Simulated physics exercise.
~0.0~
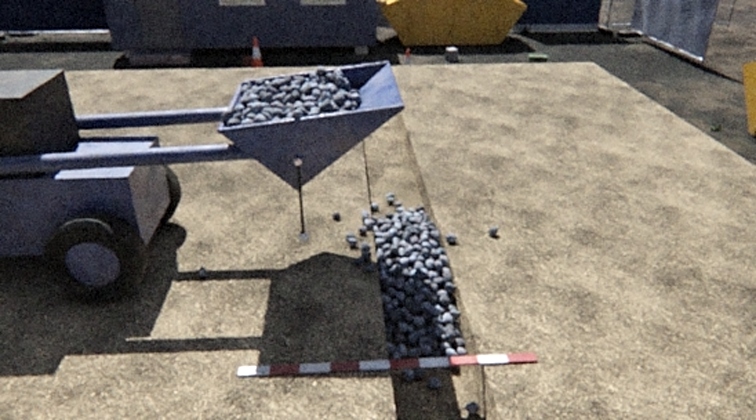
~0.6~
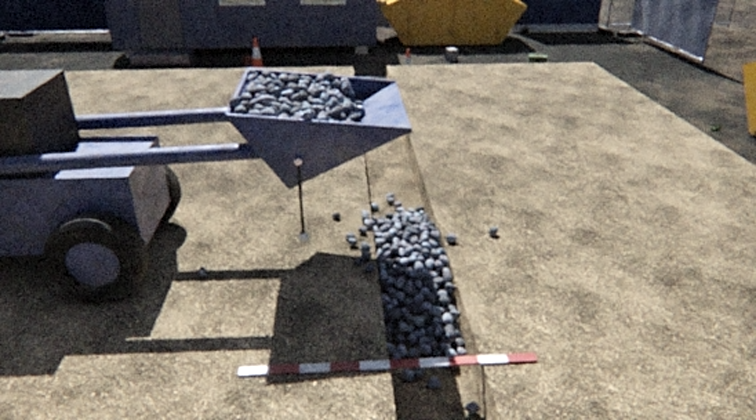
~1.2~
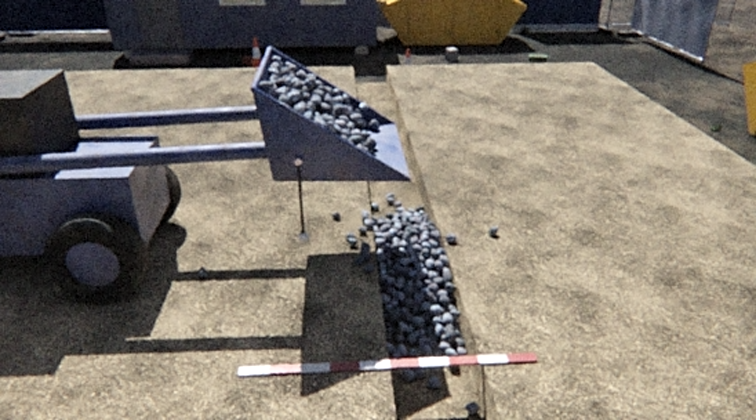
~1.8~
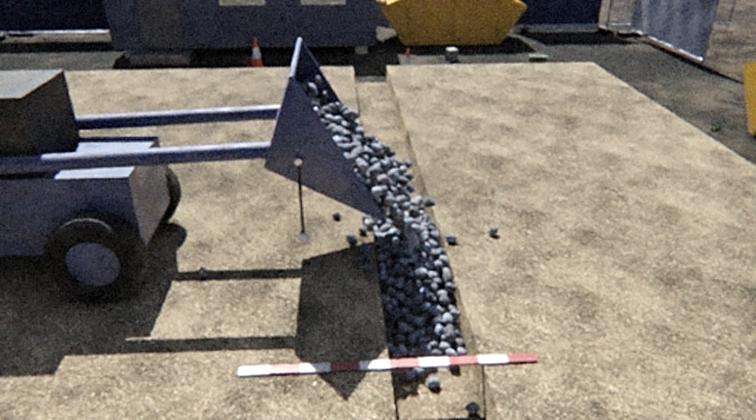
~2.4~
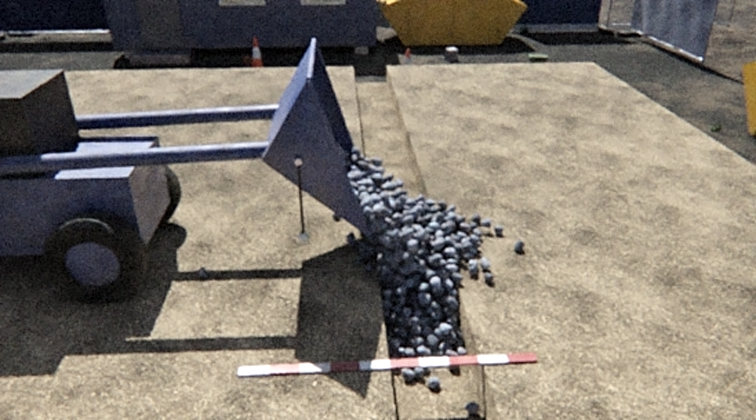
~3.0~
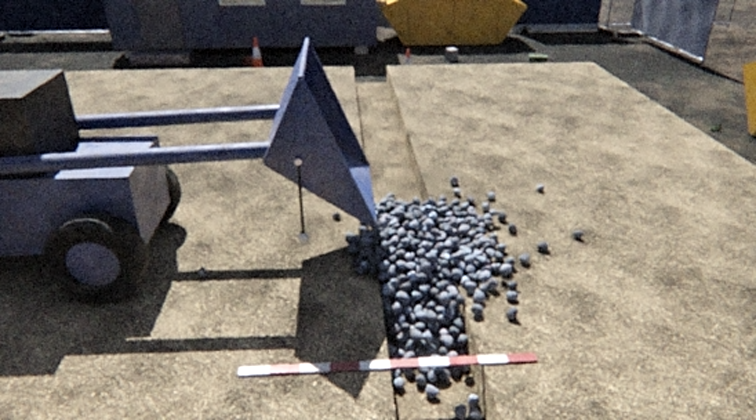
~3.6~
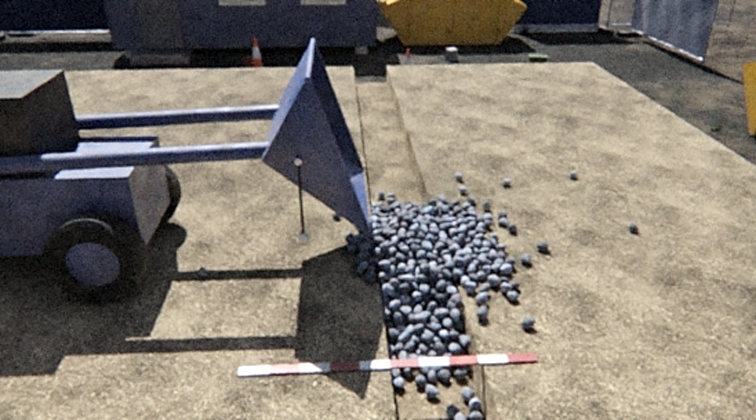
A blue loader tips its bucket and grey stones pour over the trench, scattering right.
